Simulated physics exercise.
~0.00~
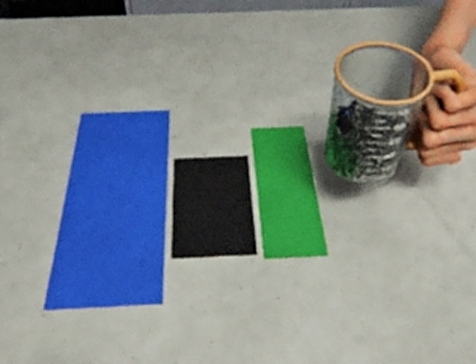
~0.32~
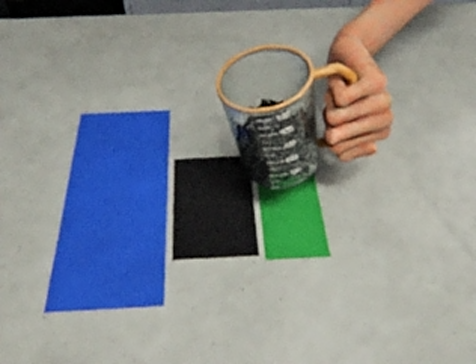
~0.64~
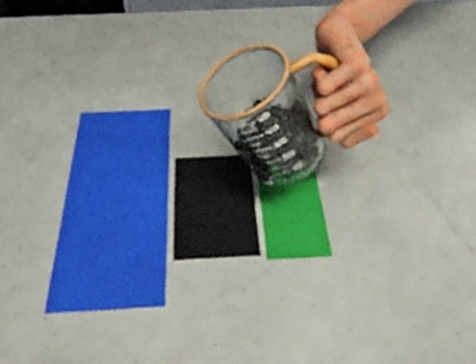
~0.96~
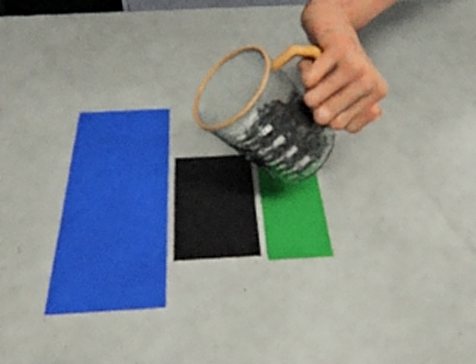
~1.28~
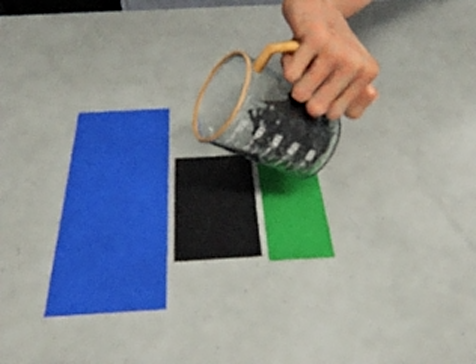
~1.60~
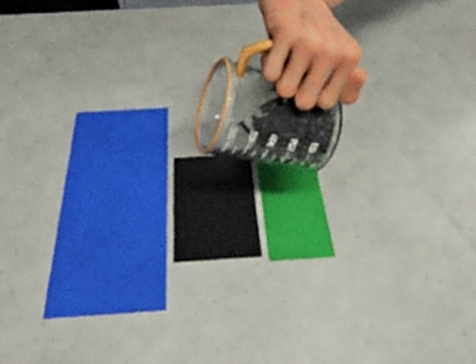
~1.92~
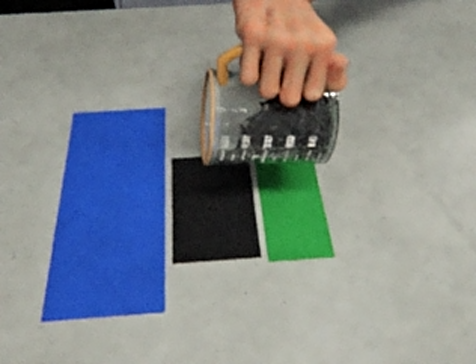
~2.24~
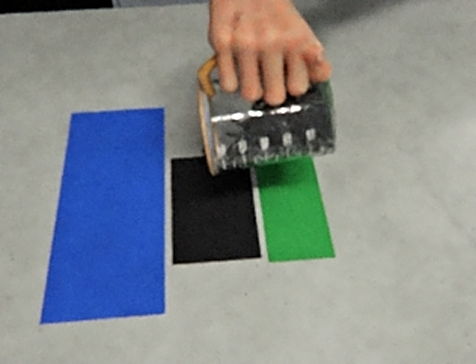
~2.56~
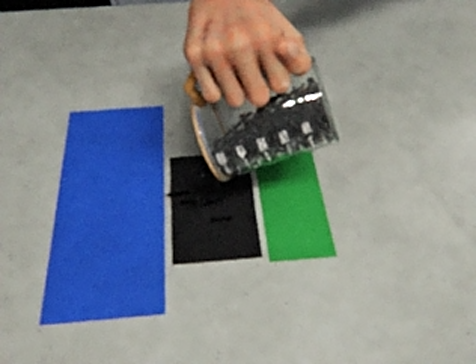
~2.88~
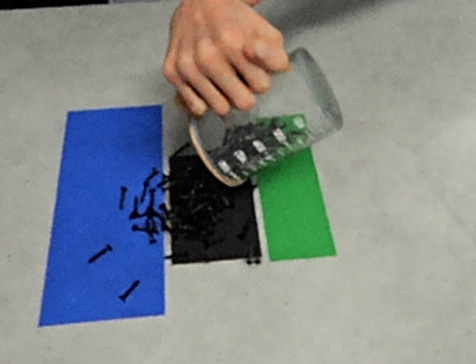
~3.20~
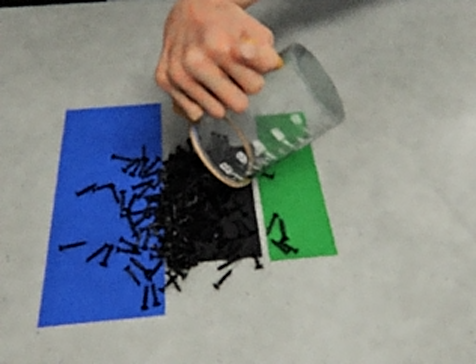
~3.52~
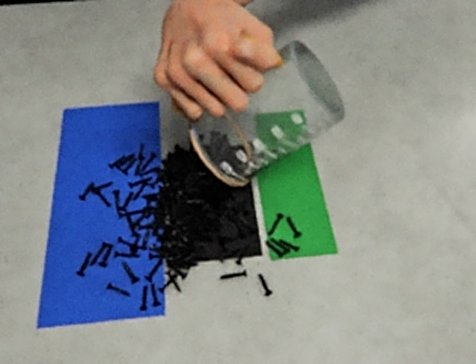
A hand tips a clear jug, spilling black screws mostly over the black and blue mats.
